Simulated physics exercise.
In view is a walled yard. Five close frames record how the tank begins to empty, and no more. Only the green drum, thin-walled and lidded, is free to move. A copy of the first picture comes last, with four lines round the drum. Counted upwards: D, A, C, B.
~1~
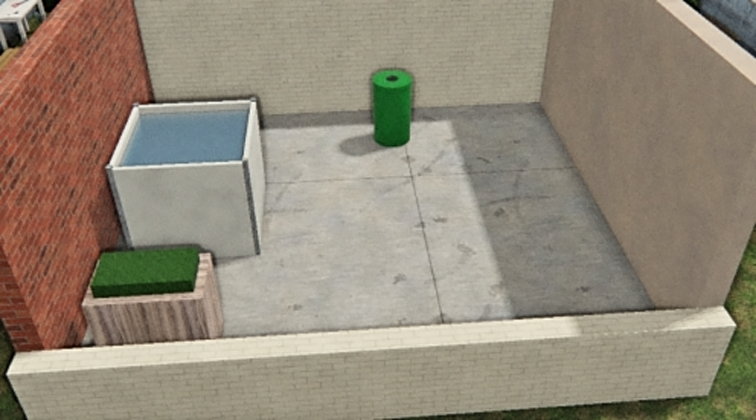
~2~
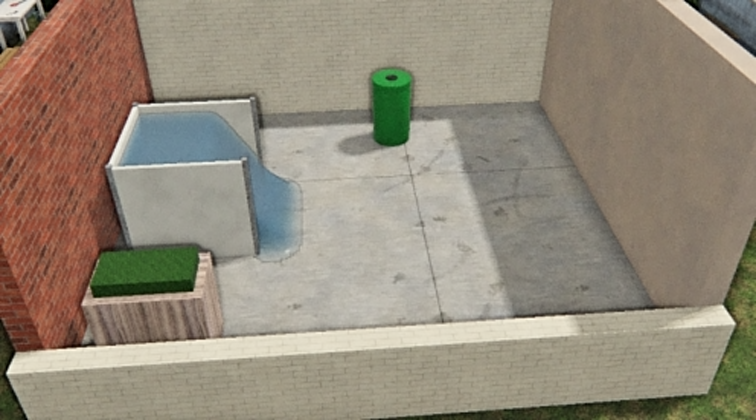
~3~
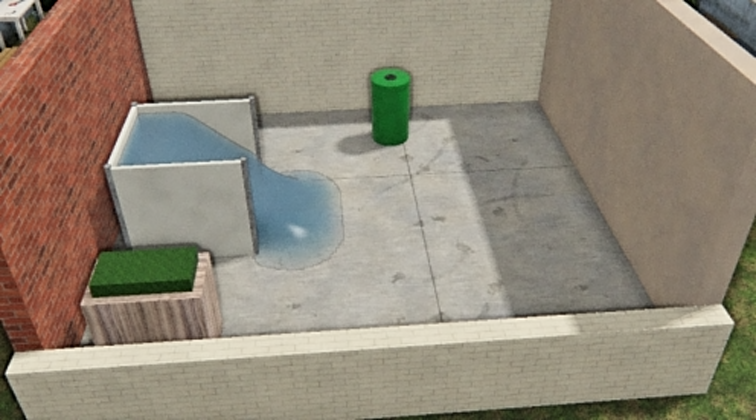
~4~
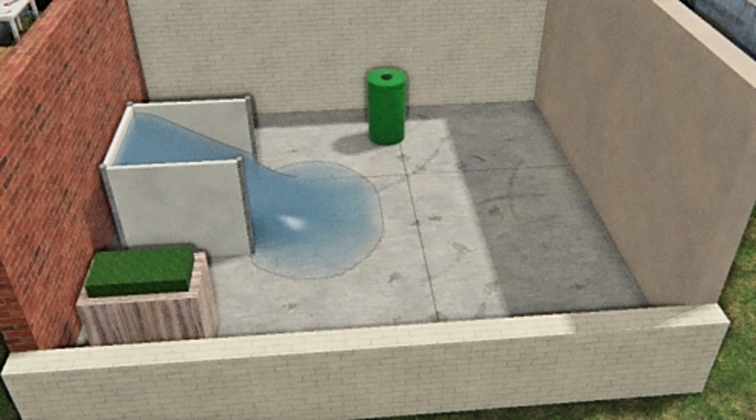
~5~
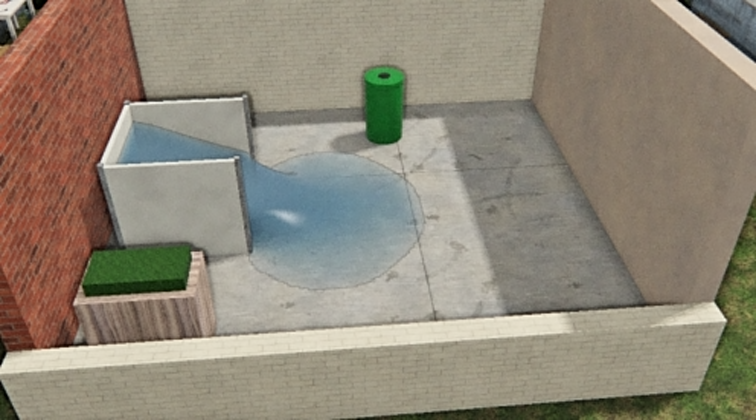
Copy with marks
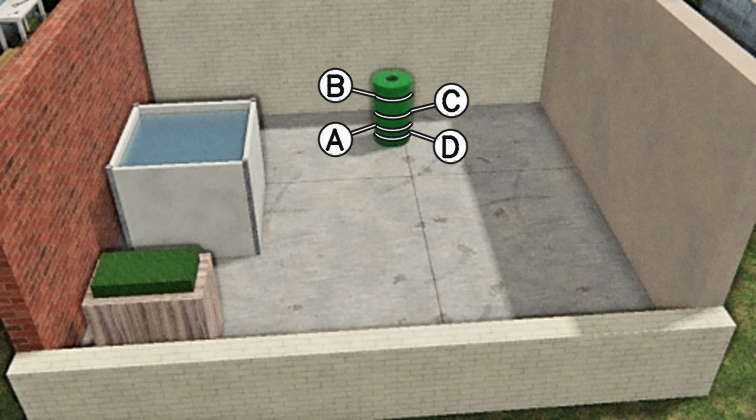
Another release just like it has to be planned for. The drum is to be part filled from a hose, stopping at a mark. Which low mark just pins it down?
Choose A.
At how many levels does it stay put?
Three of them.
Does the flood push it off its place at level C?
No.
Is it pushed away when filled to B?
No.
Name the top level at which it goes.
That would be D.
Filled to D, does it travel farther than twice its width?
No, it does not.
On the marked copy, A at (394, 130); B at (394, 100); C at (394, 117); D at (394, 139); from the bottom up D, A, C, B.
For level A, it shifts by a finger or two and stays.
For level B, it does not move.
For level C, it does not move.
For level D, it is pushed about its own width away.
